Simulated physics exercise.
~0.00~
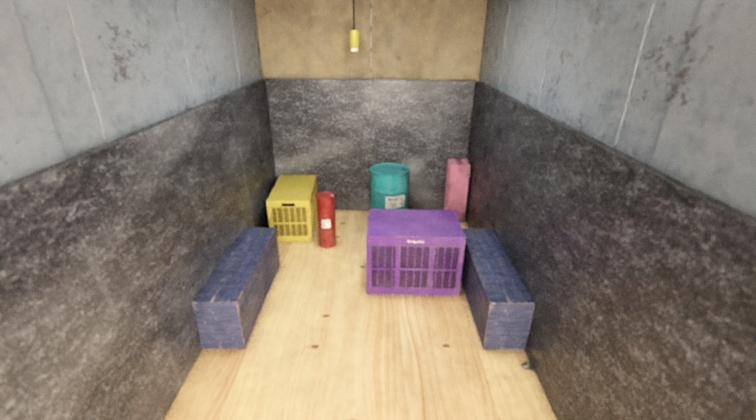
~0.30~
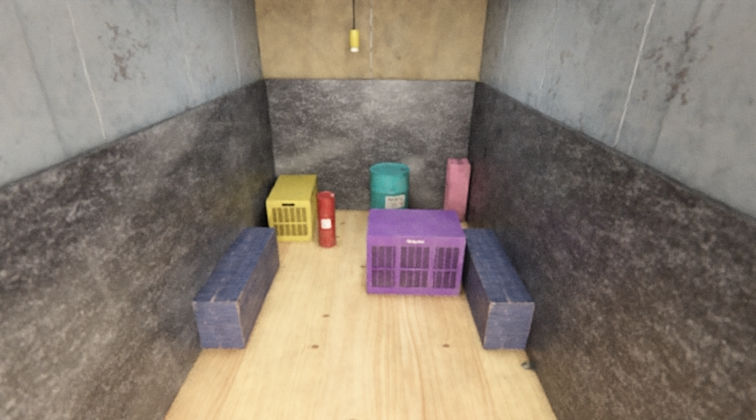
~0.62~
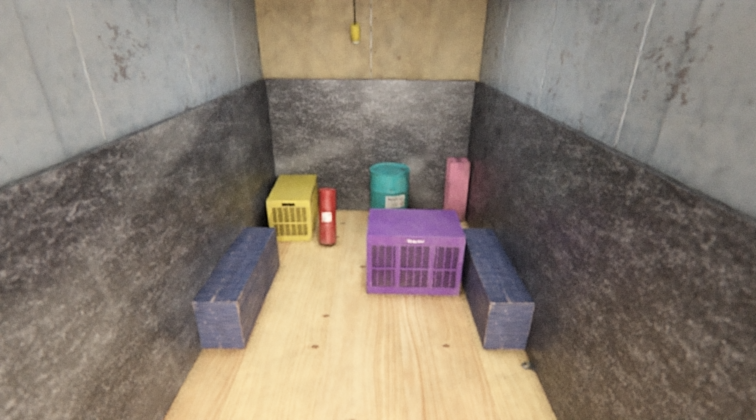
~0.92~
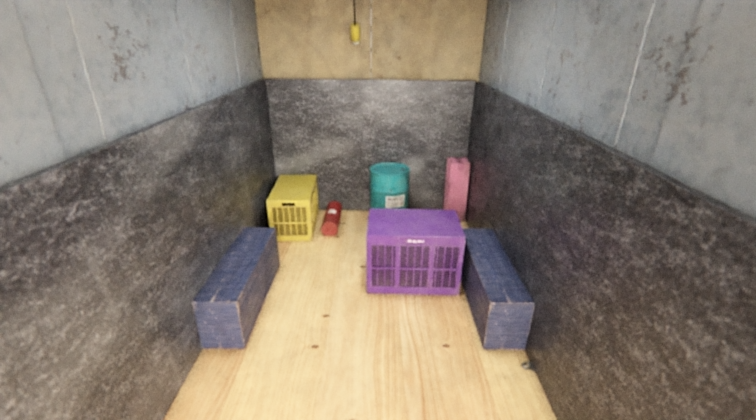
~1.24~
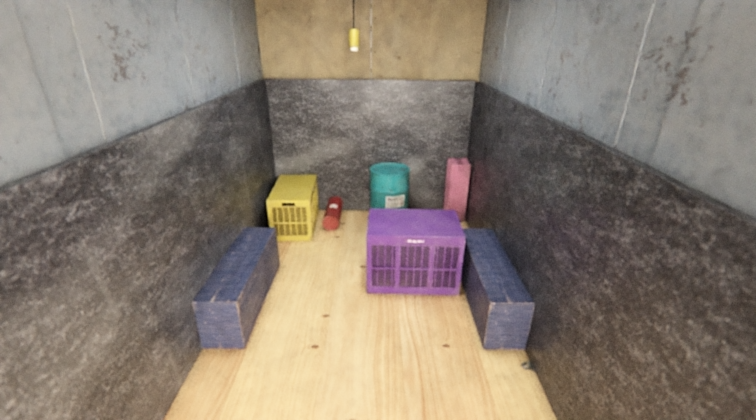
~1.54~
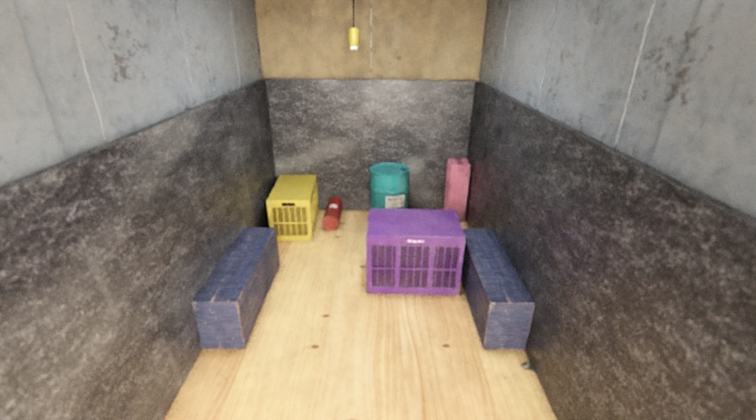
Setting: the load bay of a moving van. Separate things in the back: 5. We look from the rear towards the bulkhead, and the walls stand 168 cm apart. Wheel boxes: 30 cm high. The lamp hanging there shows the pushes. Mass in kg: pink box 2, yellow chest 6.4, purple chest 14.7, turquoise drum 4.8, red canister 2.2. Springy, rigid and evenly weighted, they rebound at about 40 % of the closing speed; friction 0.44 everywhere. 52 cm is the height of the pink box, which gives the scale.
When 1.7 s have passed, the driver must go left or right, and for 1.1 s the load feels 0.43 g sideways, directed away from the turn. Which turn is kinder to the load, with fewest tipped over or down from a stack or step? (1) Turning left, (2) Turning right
(1) Turning left.
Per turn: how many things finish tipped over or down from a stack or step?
For left it's 1, for right it's 2.
Turning left. By 2.24 s, load feels 0.43 g right; red canister on its side.
By 2.54 s, load feels 0.43 g right; red canister on its side; turquoise drum 10 cm from its spot.
When it is over (3.4 s), lying over in the back, red canister; not toppled but over 15 cm from the start, turquoise drum; the other 3 within 15 cm of the start. End places, in pixels of the last picture, pink box near (457, 190), yellow chest near (296, 206).
Turning right instead, pink box and red canister tipped over or down from a stack or step, 2 of 5 in all.
